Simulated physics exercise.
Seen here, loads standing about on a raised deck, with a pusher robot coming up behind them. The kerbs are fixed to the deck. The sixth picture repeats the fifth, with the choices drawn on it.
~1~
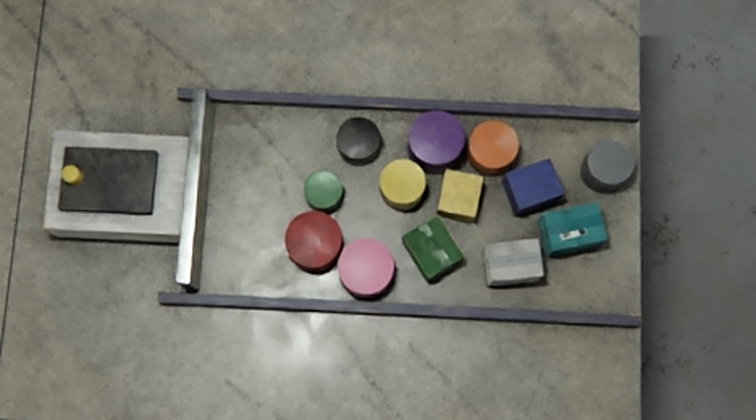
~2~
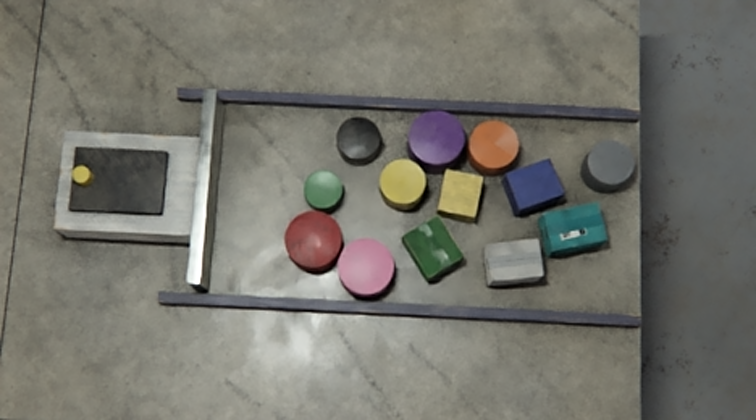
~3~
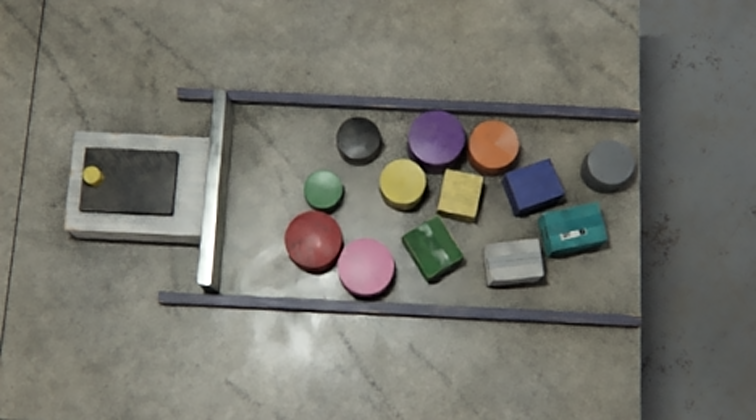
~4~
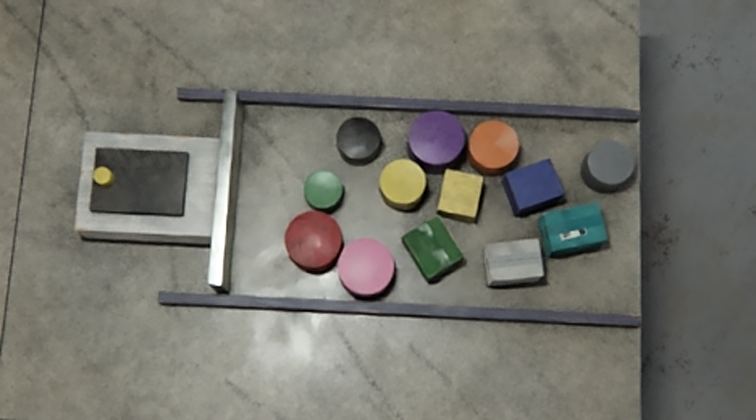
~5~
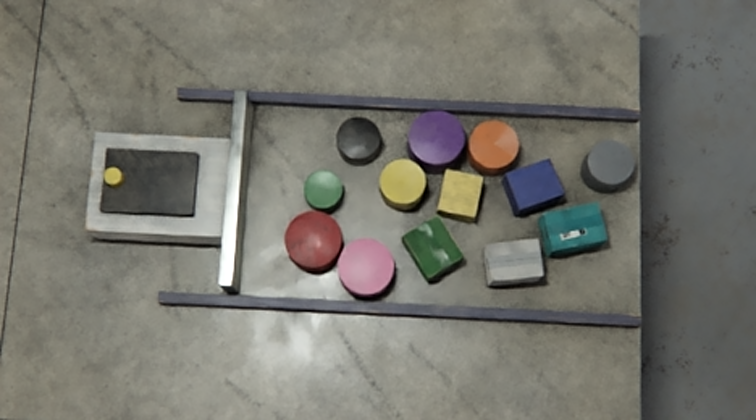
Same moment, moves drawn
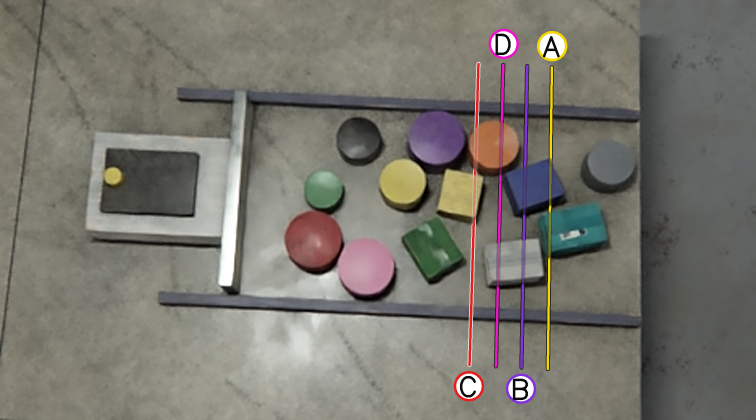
A raised, stained grey deck with two dark rails running across it is seen from directly above, its edge at the right. Between the rails stand round loads in black, purple, orange, yellow, green, red, pink and grey, with yellow, blue, green, teal and pale grey boxes mostly toward the right. From the left, a pale robot slides its wide blade slowly rightward, touching nothing, while the loads and camera stay still.
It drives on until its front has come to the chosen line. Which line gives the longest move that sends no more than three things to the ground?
Line D.
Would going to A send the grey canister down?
Yes.
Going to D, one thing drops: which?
The grey canister.
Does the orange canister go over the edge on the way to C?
No.
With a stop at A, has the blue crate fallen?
By then, yes.
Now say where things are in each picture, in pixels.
The first picture shows yellow pail (402, 185); black canister (358, 142); pink canister (366, 269).
The second picture shows robot (126, 181); red canister (314, 242).
The third picture shows robot (136, 181); orange canister (492, 149).
The fourth picture shows robot (147, 182); purple canister (435, 143).
The fifth picture shows robot (157, 182); yellow crate (459, 197); green box (433, 249); blue crate (533, 188).
On the marked copy, A at (550, 213); B at (524, 212); C at (474, 210); D at (500, 211).
Following D. Soon after the start, robot (253, 187); pink canister (400, 275); green box (439, 246).
Later, robot (350, 192); blue crate (565, 193); orange canister (553, 150).
In the end, robot (424, 195); grey canister over the edge; turquoise box (639, 233); one fallen.
As for the rest, A drops six; B drops four; C is within the limit but short.
